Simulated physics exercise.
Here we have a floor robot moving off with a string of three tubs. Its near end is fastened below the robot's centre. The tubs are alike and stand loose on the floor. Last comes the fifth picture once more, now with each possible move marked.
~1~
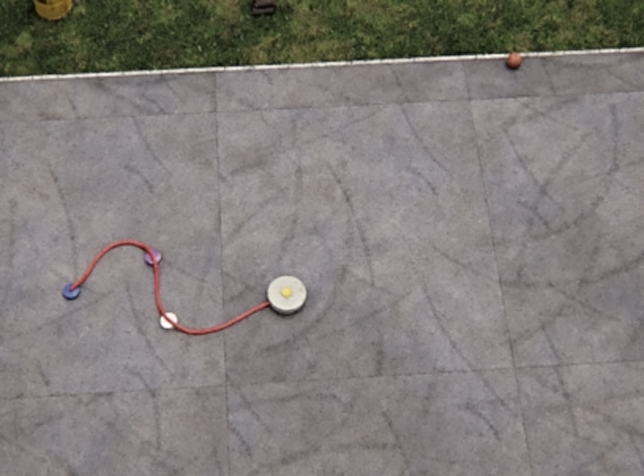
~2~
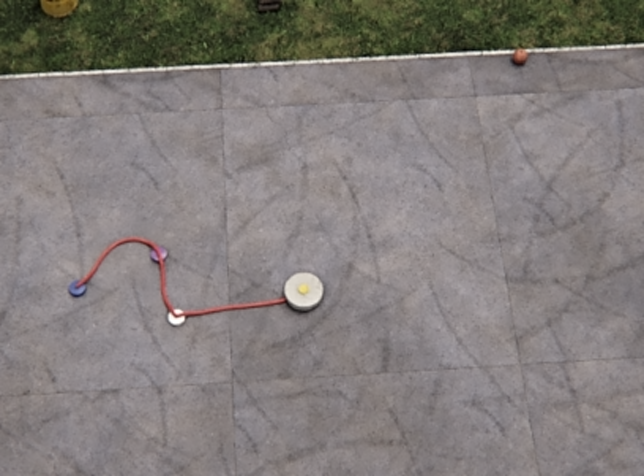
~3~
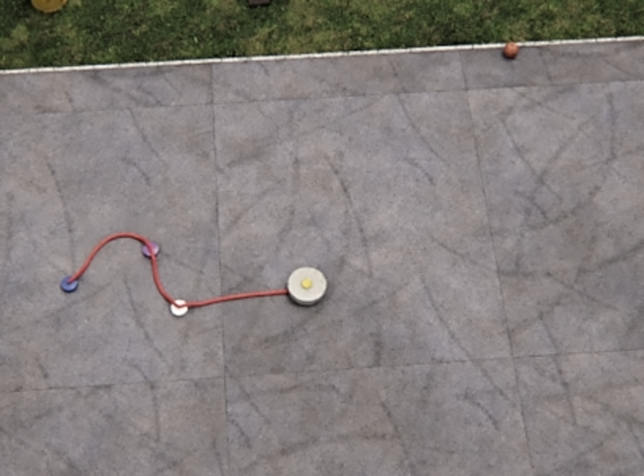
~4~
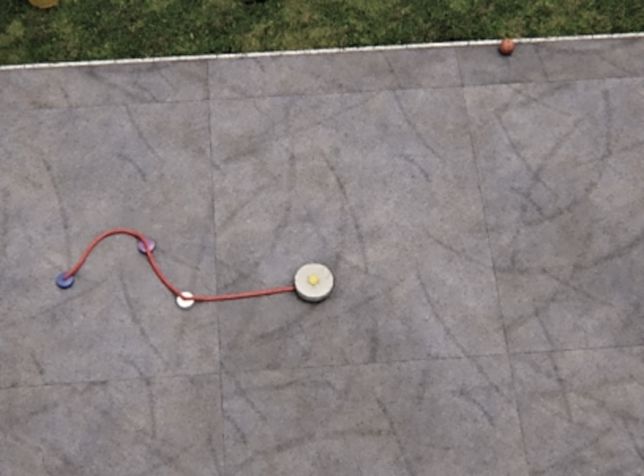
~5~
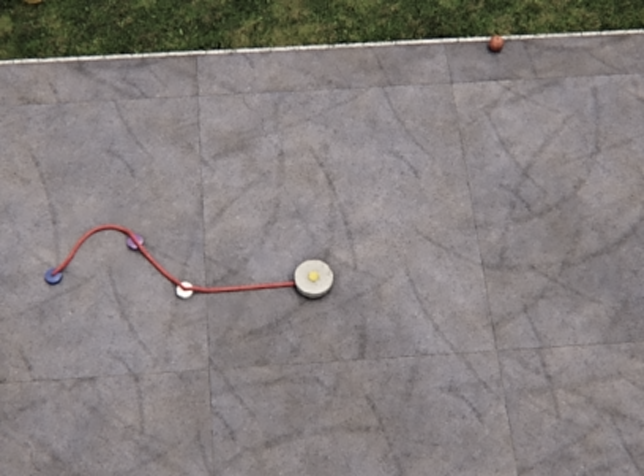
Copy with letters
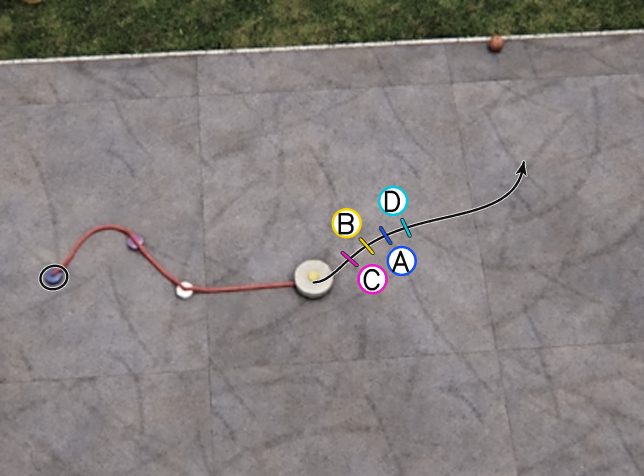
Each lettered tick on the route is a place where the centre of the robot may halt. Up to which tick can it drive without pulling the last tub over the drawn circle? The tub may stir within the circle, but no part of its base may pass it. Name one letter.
B.
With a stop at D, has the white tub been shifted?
Yes.
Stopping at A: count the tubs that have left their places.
By then, three.
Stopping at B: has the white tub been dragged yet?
Yes.
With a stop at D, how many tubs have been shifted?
Three.
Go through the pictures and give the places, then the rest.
In the first picture, purple tub (153, 258); white tub (169, 321); robot (287, 295).
In the second picture, robot (304, 292); white tub (177, 317); blue tub (77, 288).
In the third picture, robot (307, 287); white tub (179, 308); blue tub (69, 284).
In the fourth picture, robot (314, 283); white tub (185, 300); blue tub (65, 280).
In the fifth picture, robot (314, 279); white tub (185, 290); blue tub (53, 276); purple tub (135, 242).
On the marked copy, A at (386, 236); B at (367, 246); C at (350, 259); D at (406, 228); the ring at (54, 277); the route from (314, 283) via (430, 221) to (524, 162).
Taking B. A third of the way, robot (335, 269); blue tub (53, 276); purple tub (140, 246); white tub (207, 275).
Two thirds of the way, robot (351, 255); blue tub (53, 276); purple tub (152, 250); white tub (224, 266).
When it is over, robot (367, 243); blue tub (53, 276); purple tub (166, 252); white tub (241, 259); the ringed tub at the far end is still in its ring.
As for the rest, A drags the last tub to (70, 274); C is safe but short; D drags the last tub to (92, 270).
